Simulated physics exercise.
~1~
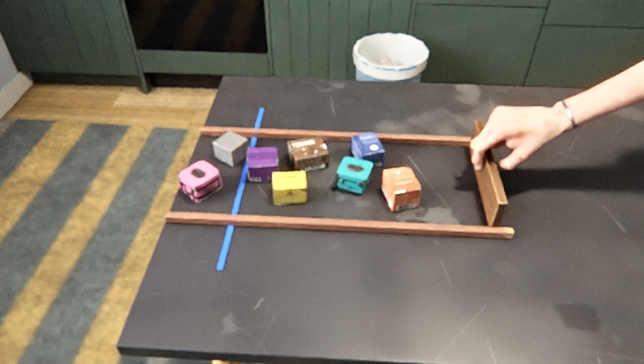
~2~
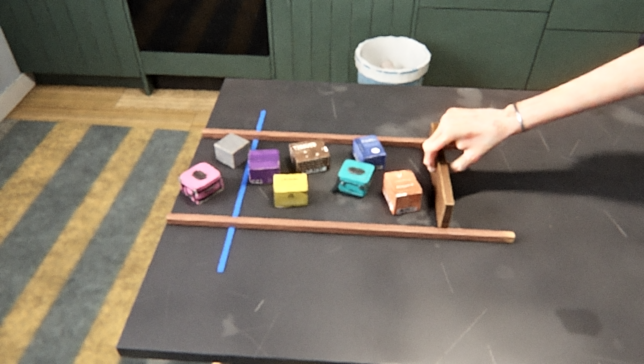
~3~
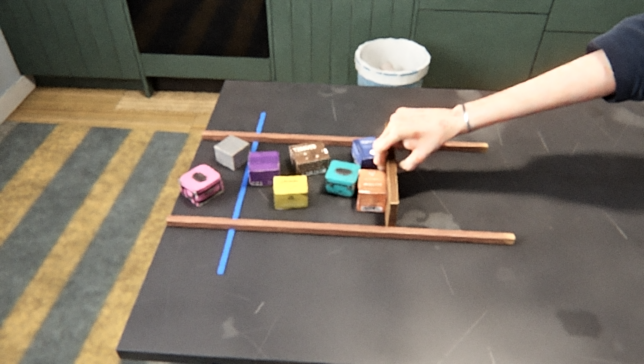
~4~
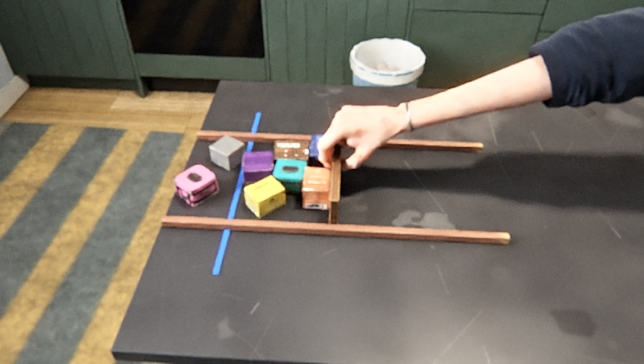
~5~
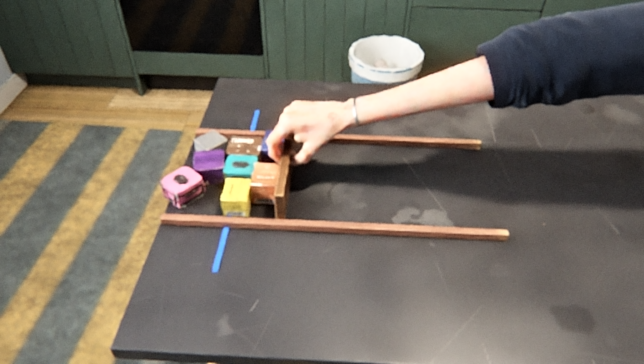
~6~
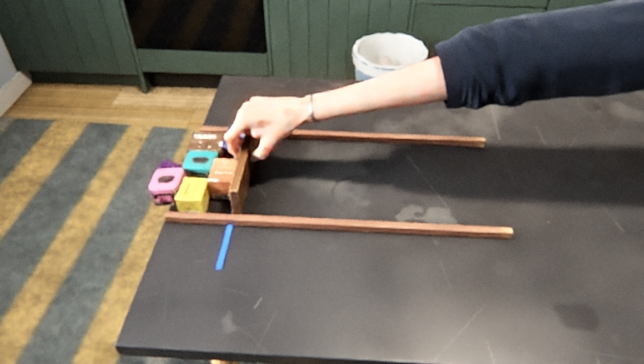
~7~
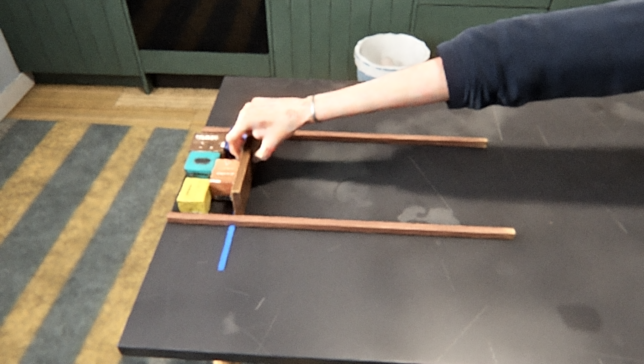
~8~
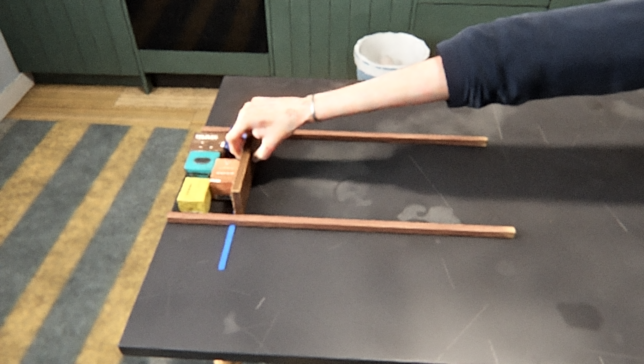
A hand slides a board left between rails, pushing colourful blocks until some leave the table.
